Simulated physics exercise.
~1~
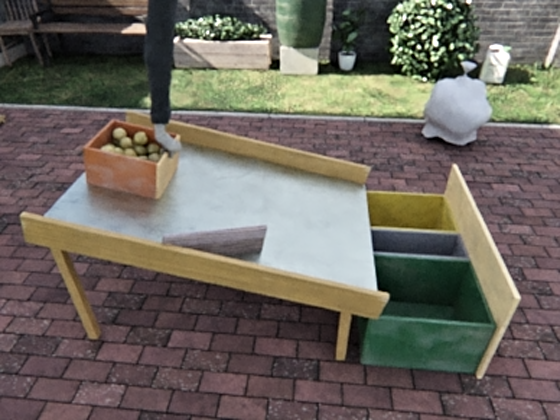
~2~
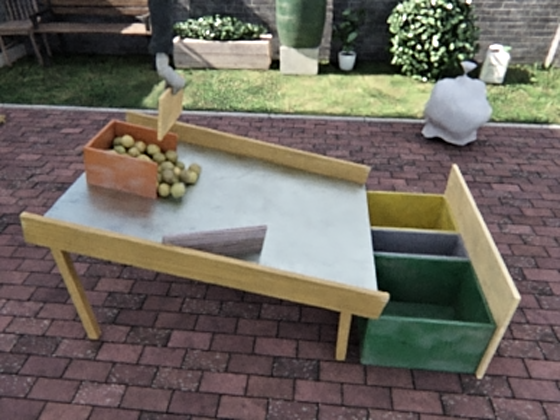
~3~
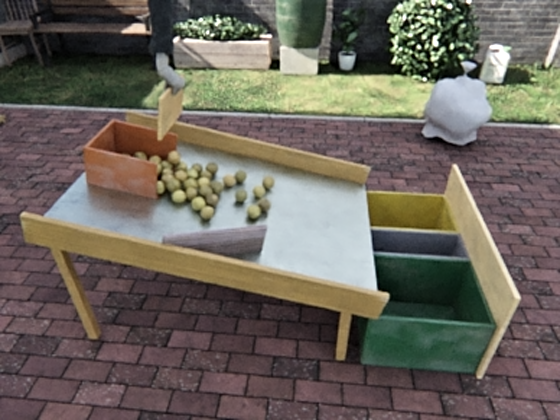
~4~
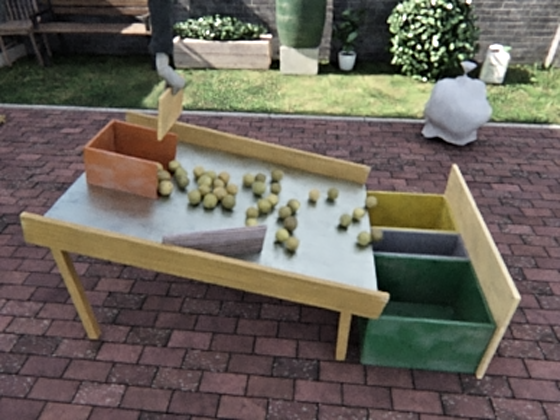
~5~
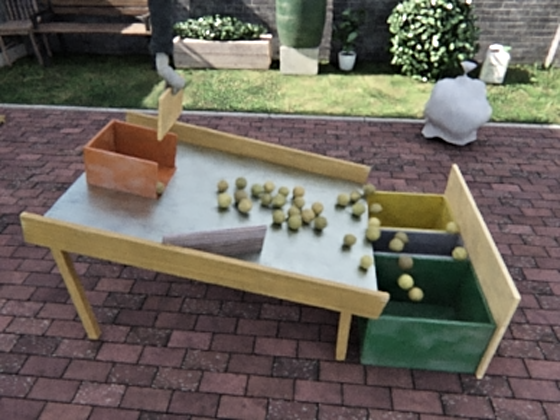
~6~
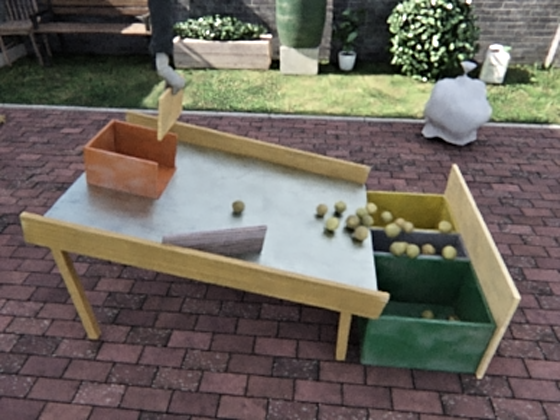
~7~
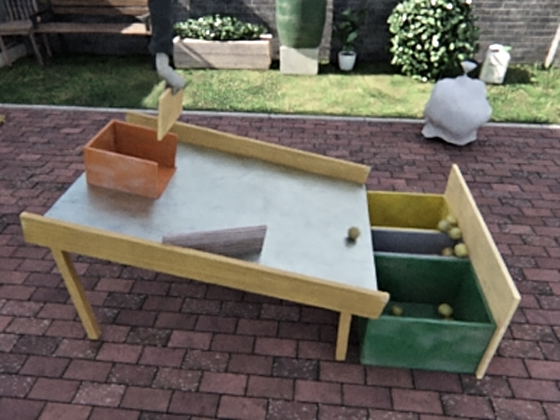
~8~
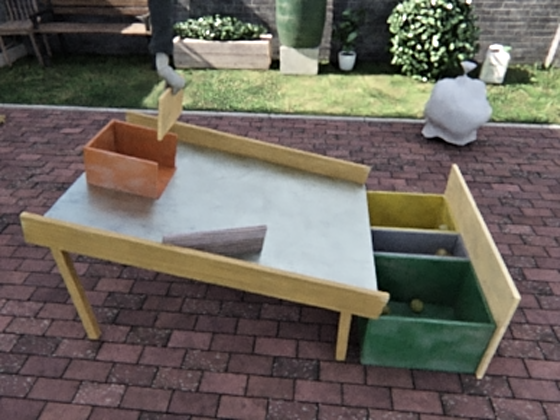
Gloved hand lifting the gate of an orange pen, yellow apples rolling down a sloping table past an angled board into three tubs.
